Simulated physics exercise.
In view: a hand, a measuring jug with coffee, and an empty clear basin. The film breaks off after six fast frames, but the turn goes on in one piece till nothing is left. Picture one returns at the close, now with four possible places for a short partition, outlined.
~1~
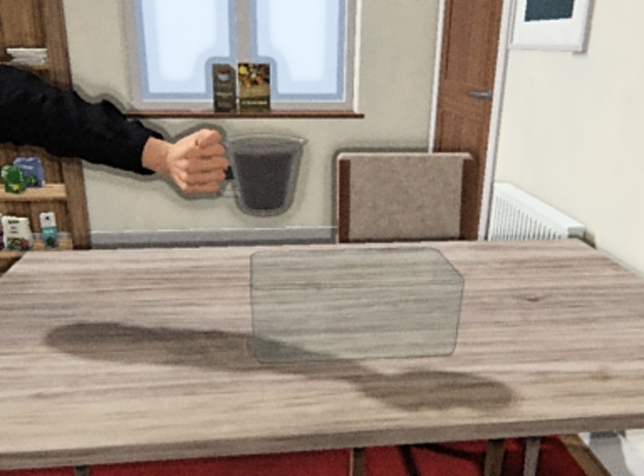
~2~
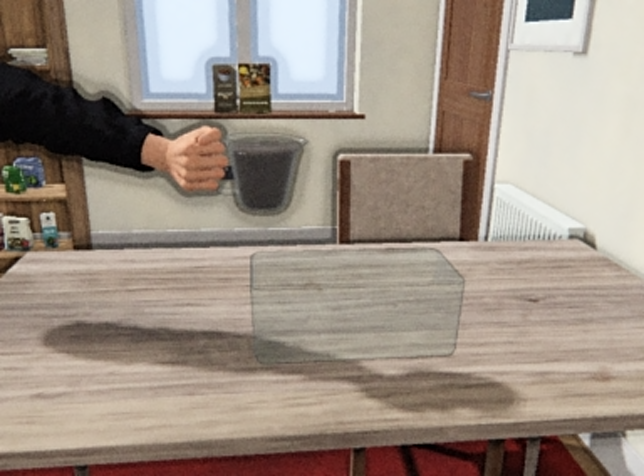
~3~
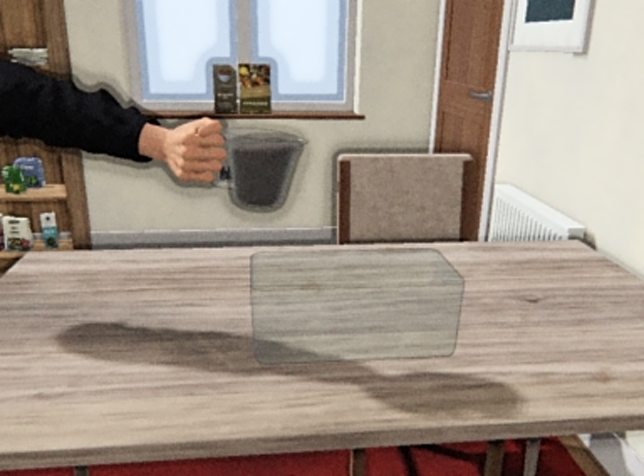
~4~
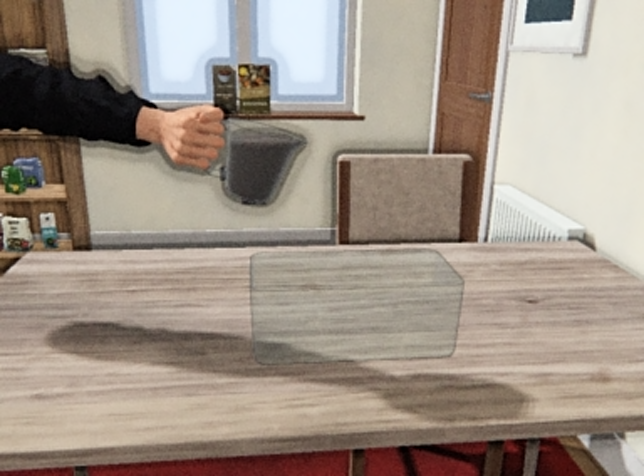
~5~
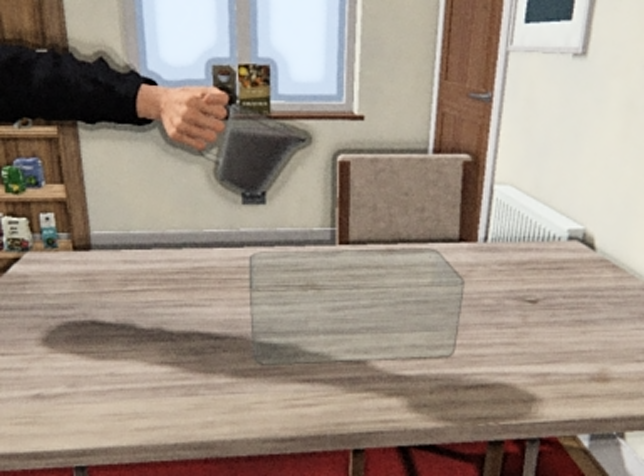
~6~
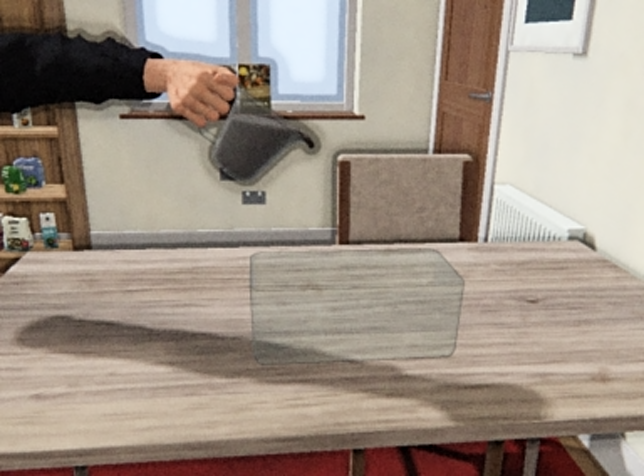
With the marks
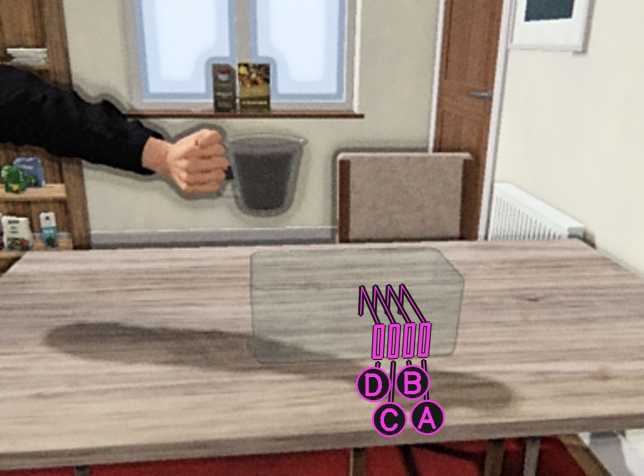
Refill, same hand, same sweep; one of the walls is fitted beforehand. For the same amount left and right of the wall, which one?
The best position is C.
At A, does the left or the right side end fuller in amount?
More ends on the left.
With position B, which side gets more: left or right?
More ends on the left.
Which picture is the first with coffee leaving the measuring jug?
In picture 6.
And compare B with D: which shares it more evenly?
It is D.
On the marked copy, A at (423, 360); B at (408, 361); C at (393, 362); D at (378, 362).
Choosing A, about 88 % ends left of the wall and 5 % right of it; 7 % is lost outside.
Choosing B, about 86 % ends left of the wall and 6 % right of it; 7 % is lost outside.
Choosing C, about 50 % ends left of the wall and 45 % right of it; 5 % is lost outside.
Choosing D, about 17 % ends left of the wall and 78 % right of it; 5 % is lost outside.
